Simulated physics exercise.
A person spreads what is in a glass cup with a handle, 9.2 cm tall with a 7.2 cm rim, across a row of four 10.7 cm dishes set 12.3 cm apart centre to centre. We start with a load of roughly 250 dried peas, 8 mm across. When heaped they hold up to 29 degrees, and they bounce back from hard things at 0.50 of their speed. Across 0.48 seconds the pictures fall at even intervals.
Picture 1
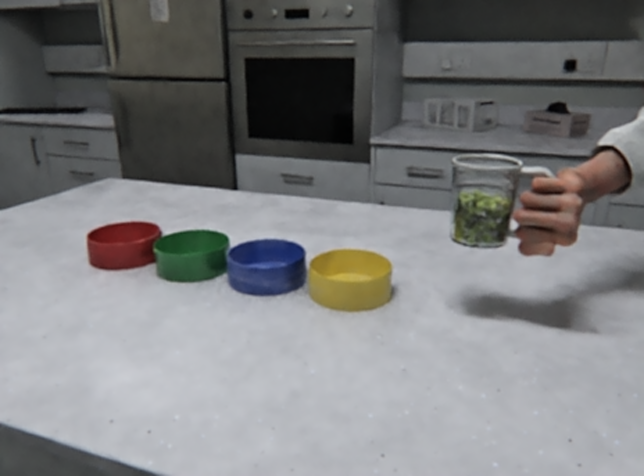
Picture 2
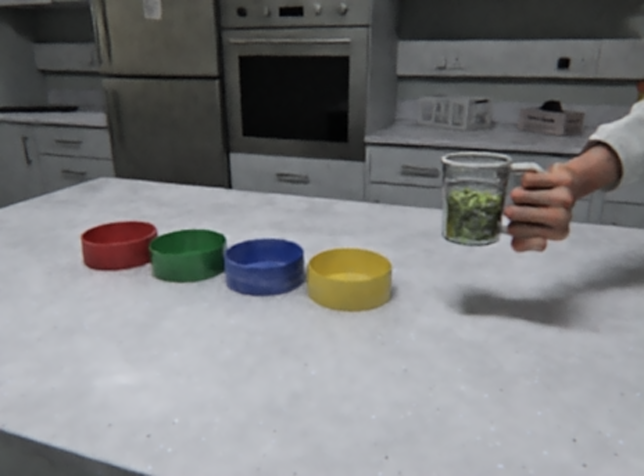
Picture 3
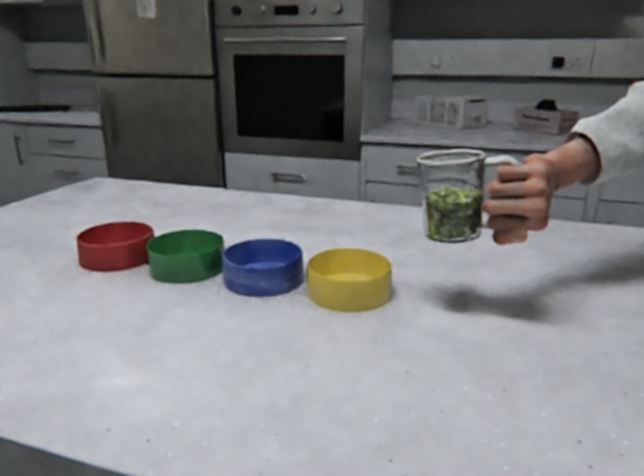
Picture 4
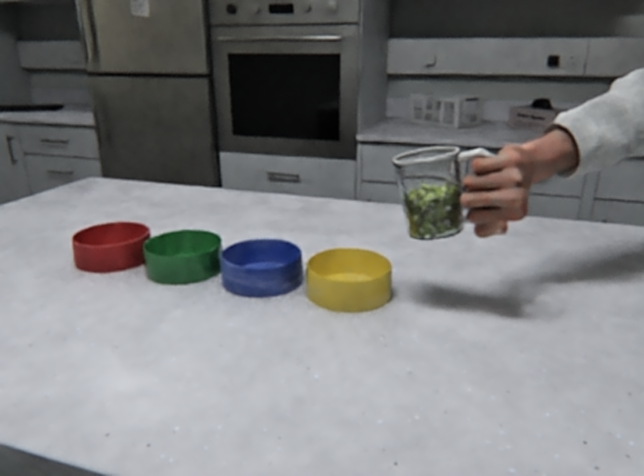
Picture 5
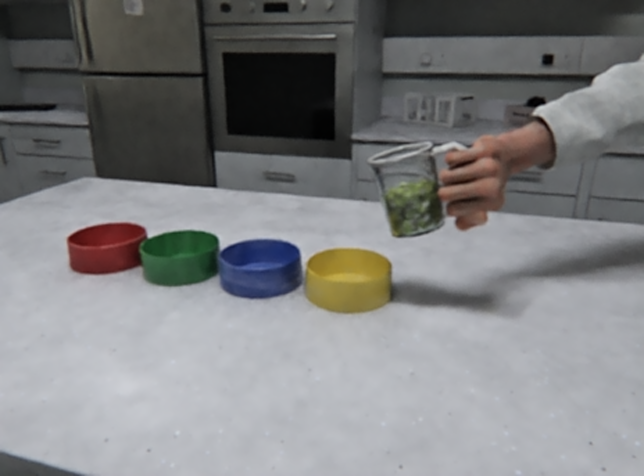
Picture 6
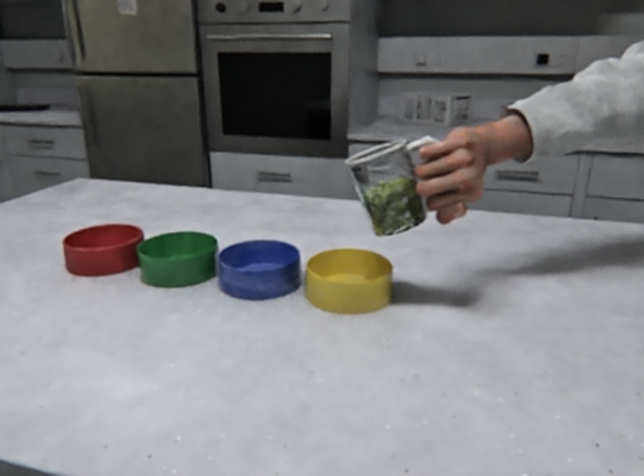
In the video, a hand holds a clear glass cup of green pieces above a pale counter with red, green, blue and yellow dishes in a row, then moves it left toward the yellow dish while gradually tilting it leftward.
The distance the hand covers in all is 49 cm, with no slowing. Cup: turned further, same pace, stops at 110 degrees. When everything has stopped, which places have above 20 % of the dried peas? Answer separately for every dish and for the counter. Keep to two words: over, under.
Red: Goes past a fifth; blue: Stays within a fifth; green: Stays within a fifth; yellow: Stays within a fifth; counter: Stays within a fifth.
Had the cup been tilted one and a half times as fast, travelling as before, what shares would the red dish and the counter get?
I'd expect red to end at 80 and the counter at 10.
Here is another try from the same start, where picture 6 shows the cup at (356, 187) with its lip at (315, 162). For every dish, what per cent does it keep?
You'd end up with red at 100, blue at 0, green at 0 and yellow at 0.
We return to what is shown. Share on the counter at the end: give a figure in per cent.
Roughly 5 in a hundred.
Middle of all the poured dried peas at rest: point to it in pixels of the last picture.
Resting centre estimate: Around (97, 250).
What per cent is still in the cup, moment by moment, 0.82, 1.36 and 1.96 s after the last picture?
In turn: 100 %, 100 %, 25 %.
Then, 0.82 s after the last picture, tilt 63 degrees; cup holds 100 %.
Then, 1.36 s after the last picture, tilt 90 degrees; cup holds 100 %.
Then, 1.96 s after the last picture, tilt 110 degrees; cup holds 25 %, red 65 %.
In the end, red 95 %, blue 0 %, green 0 %, yellow 0 %, counter 5 %.
